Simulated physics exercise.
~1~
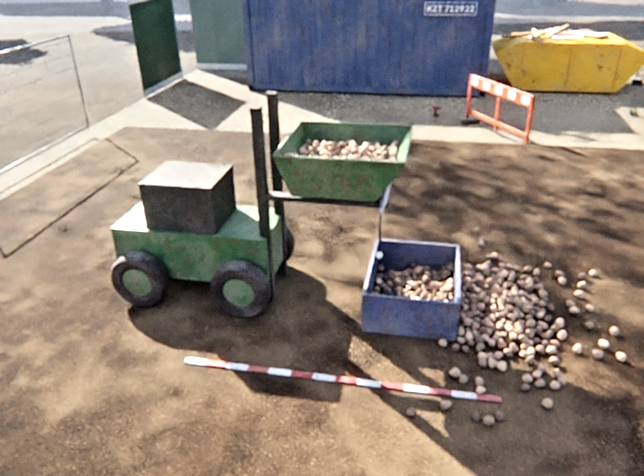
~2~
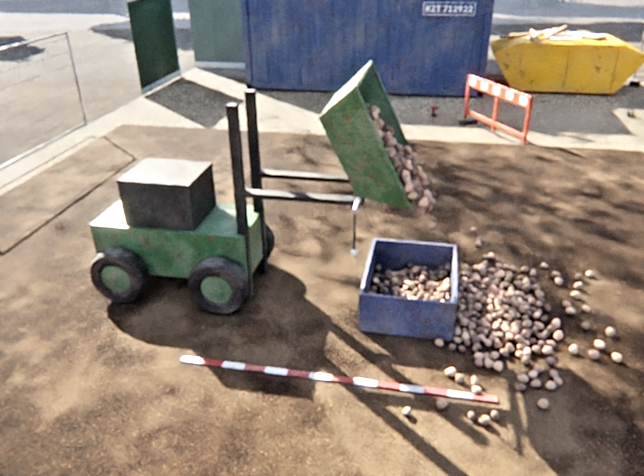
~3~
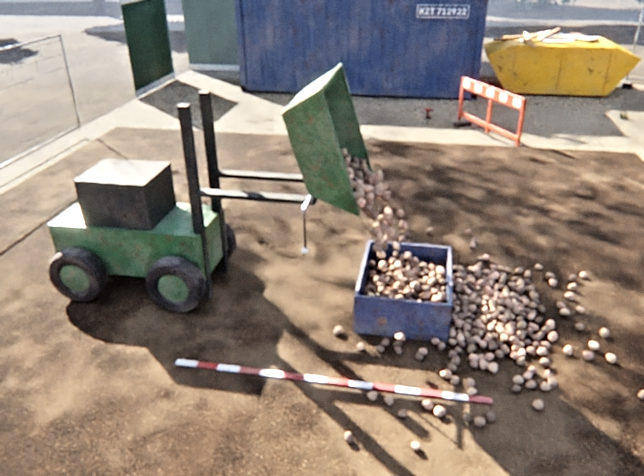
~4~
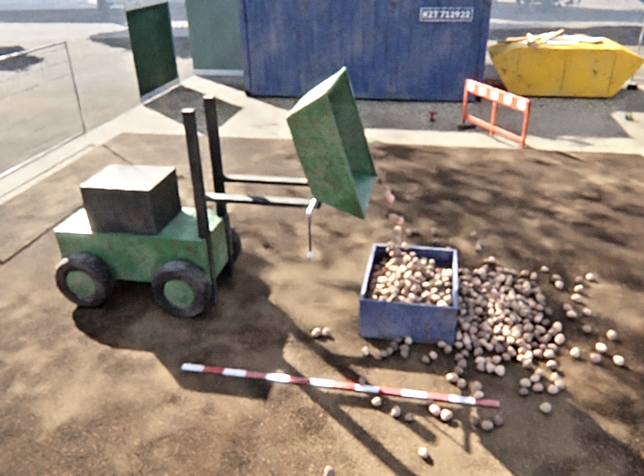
Green forklift-like machine tipping its skip of pale round stones into a blue bin while backing left, leaving the bin heaped.
